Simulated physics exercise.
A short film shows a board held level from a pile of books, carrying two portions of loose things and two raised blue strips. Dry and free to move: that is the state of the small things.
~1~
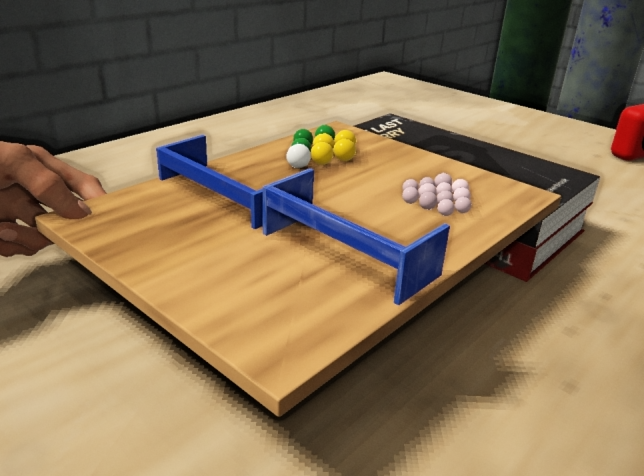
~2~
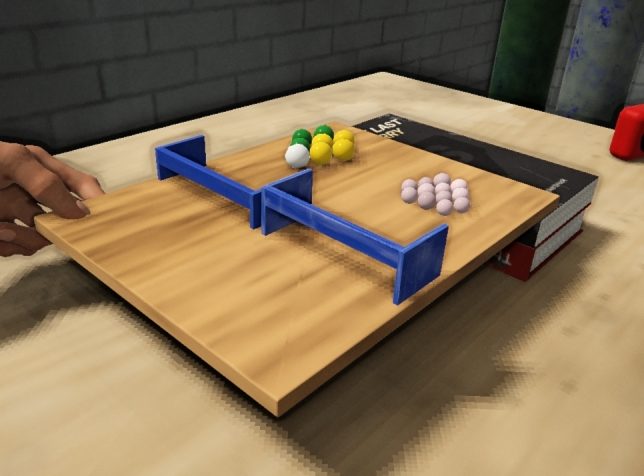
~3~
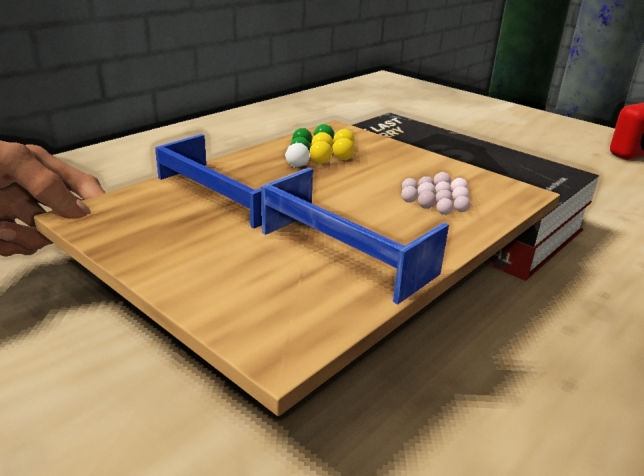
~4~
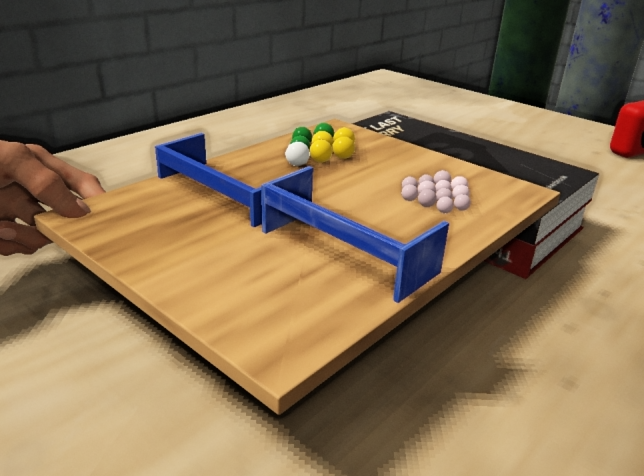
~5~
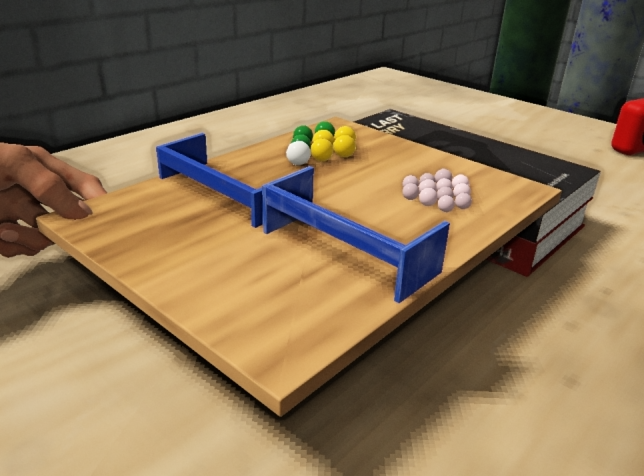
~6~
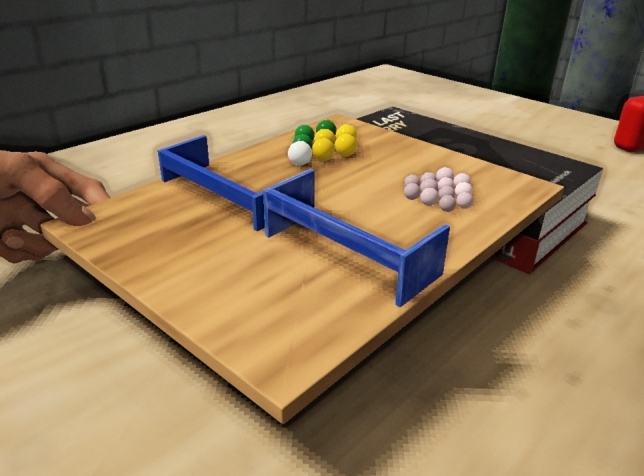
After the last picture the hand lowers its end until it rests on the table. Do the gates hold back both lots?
In short, near handful gets past, far handful held back.
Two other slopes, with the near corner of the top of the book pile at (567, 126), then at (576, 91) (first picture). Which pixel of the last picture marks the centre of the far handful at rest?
Final centre, try 1 ~ (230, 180); try 2 ~ (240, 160).
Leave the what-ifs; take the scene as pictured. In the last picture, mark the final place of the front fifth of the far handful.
Centre at approx. (202, 213) px.
Then, 0.33 s later than the last frame, board sloping at 7°; near handful on its way down; far handful on its way down.
Then, 0.68 s later than the last frame, board sloping at 12°; near handful roughly a quarter past its gate; far handful has reached its gate.
Then, 1.10 s later than the last frame, board resting at 12°; near handful every one past its gate; far handful has reached its gate.
When it is over, board resting at 12°; near handful every one past its gate; far handful gathered behind its gate.
